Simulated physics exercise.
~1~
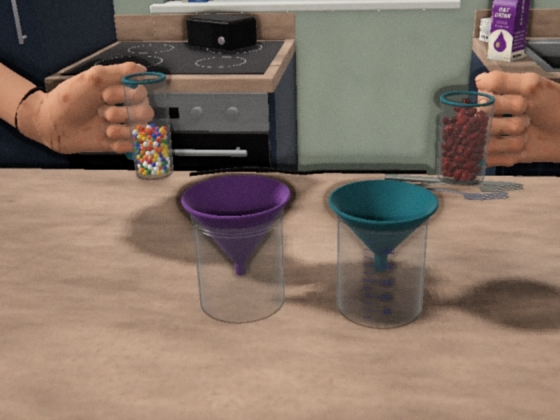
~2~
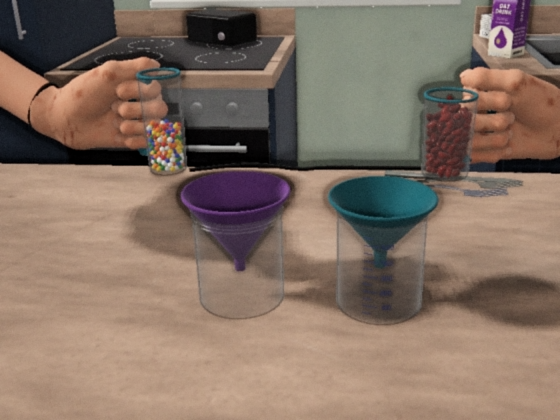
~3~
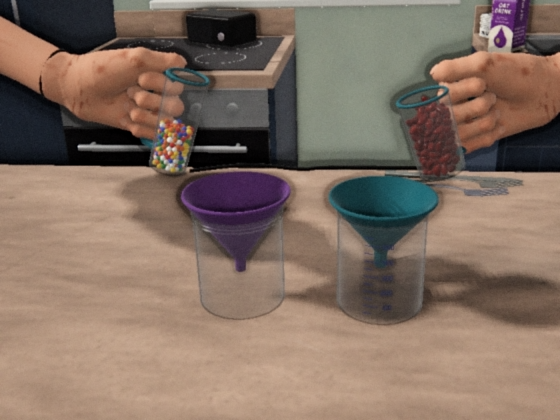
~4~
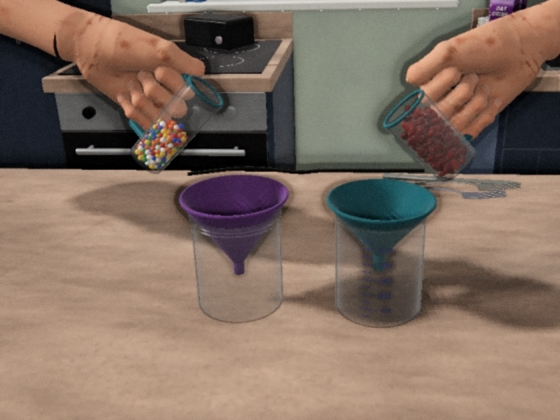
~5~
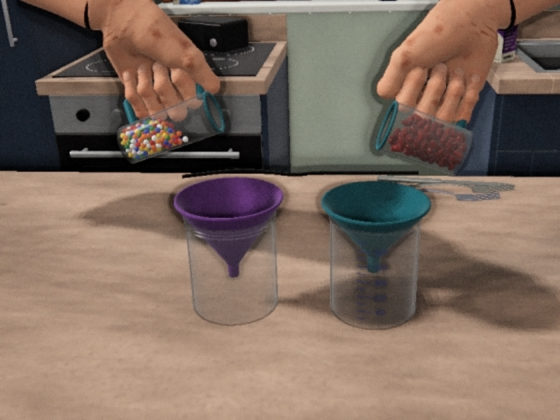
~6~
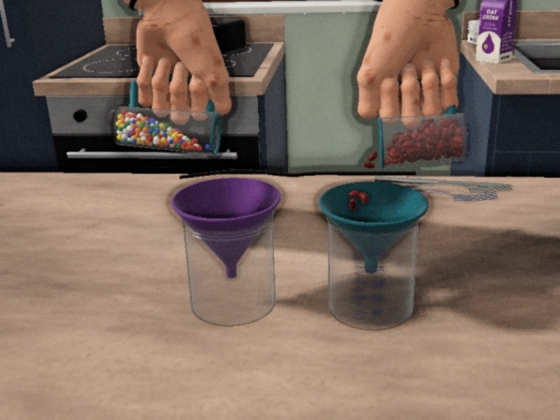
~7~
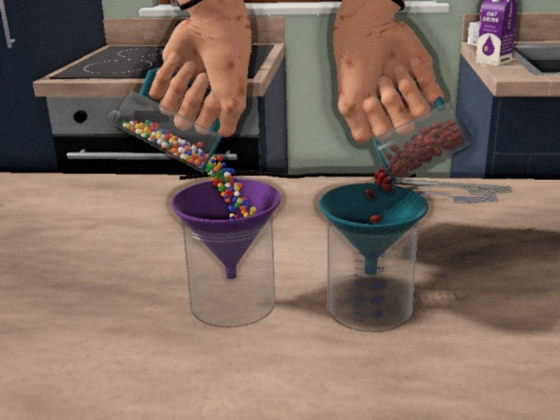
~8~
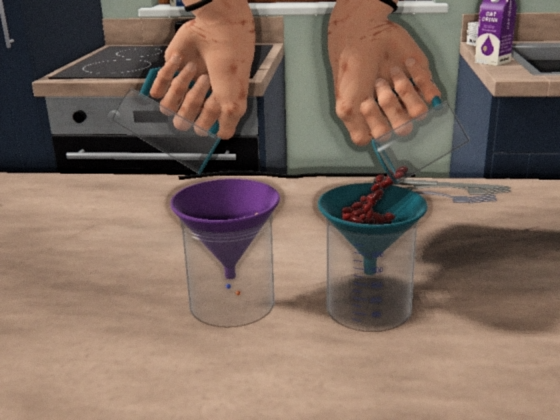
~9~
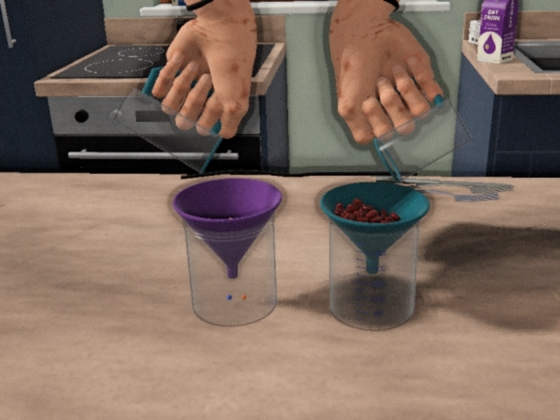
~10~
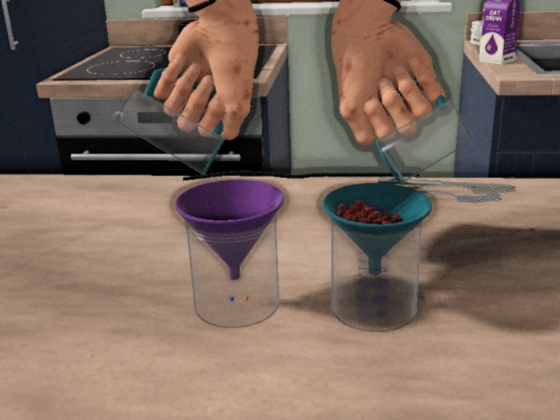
Two hands hold small clear cups above a light wooden counter in a kitchen, seen from the front by a slightly swaying camera. The left cup holds multicoloured beads and the right one dark red pieces, while below stand two clear jars, one with a purple funnel and one with a teal funnel. The hands tip the cups inward, and a few red pieces drop first, then the colourful beads stream down. Both cups empty. At the end, only a few beads lie in the left jar, the rest held in the purple funnel, while the red pieces sit stuck in the teal one.
